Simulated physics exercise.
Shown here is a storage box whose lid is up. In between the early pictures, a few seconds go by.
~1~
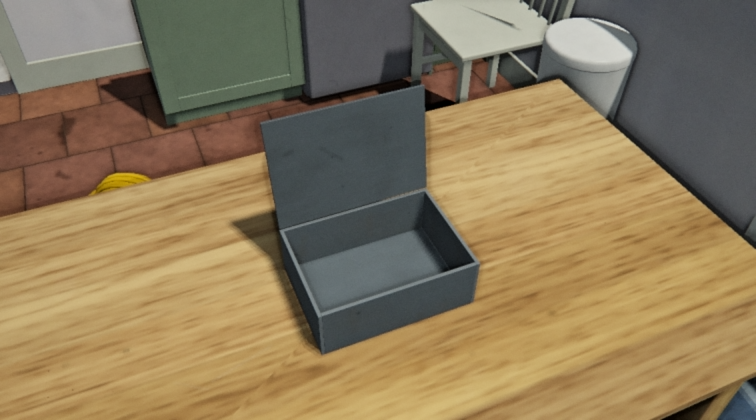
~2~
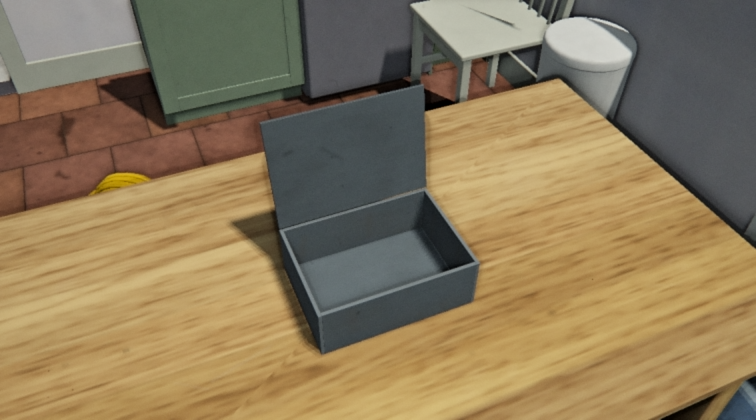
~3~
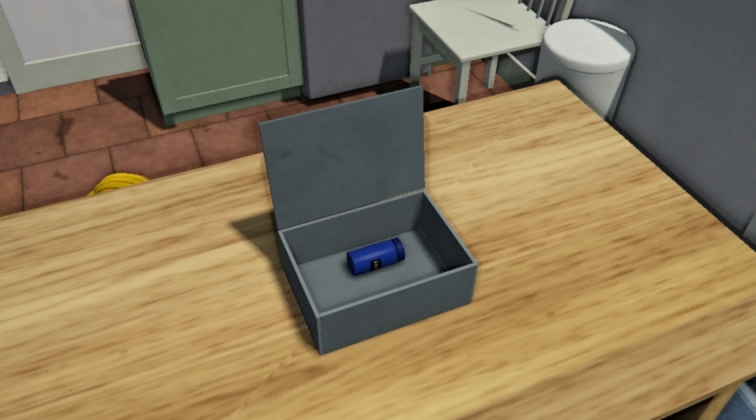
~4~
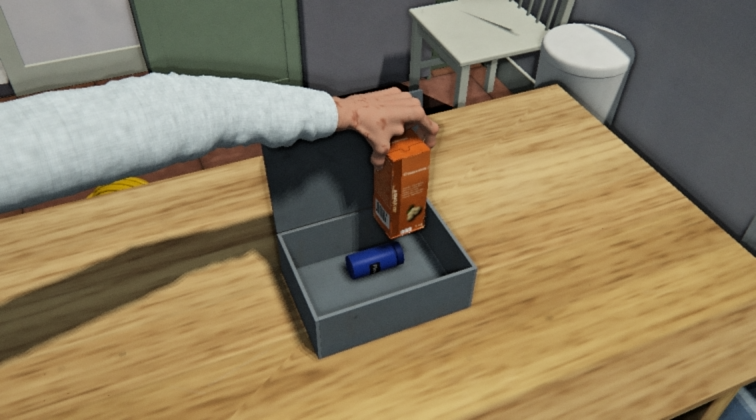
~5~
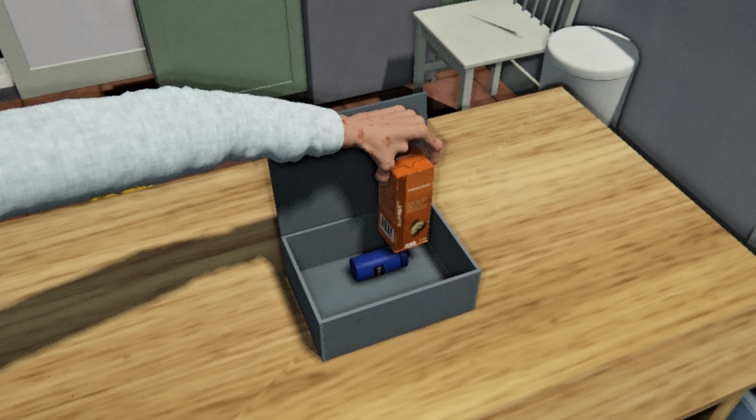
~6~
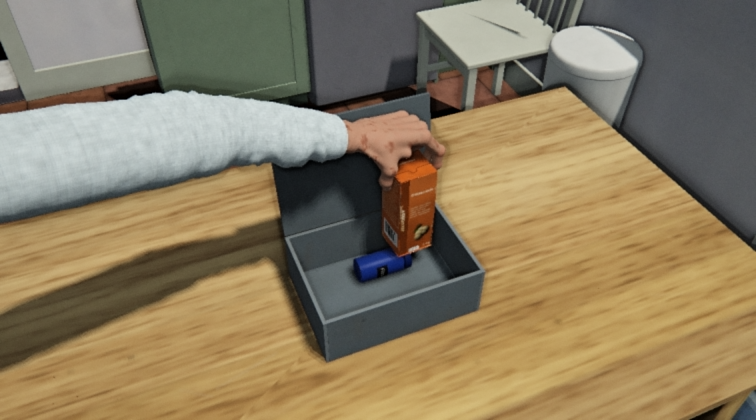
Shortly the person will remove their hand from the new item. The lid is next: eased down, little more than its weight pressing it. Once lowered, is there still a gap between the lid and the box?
Yes, a gap remains.
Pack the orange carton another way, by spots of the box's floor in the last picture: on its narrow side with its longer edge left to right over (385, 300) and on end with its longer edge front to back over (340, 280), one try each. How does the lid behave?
Shut, then open.
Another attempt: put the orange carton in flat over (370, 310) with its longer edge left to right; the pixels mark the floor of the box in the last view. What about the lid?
After that, the lid lies down snugly.
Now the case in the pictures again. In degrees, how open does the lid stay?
I'd put it at roughly 35°.
Then, 1.20 s past the last view, lid 86° above the rim; orange carton rocked 37° from its first pose near (426, 208).
Then, 2.40 s past the last view, lid 67° above the rim; orange carton rocked 47° from its first pose near (428, 220); blue shaker displaced about its own width.
Then, 3.10 s past the last view, lid 46° above the rim; orange carton rocked 54° from its first pose near (427, 236); blue shaker displaced about its own width.
Finally, lid 34° above the rim; down or leaning hard in the box, orange carton; moved from the start, blue shaker. Final places as the last picture's camera would see them, orange carton near (426, 255).
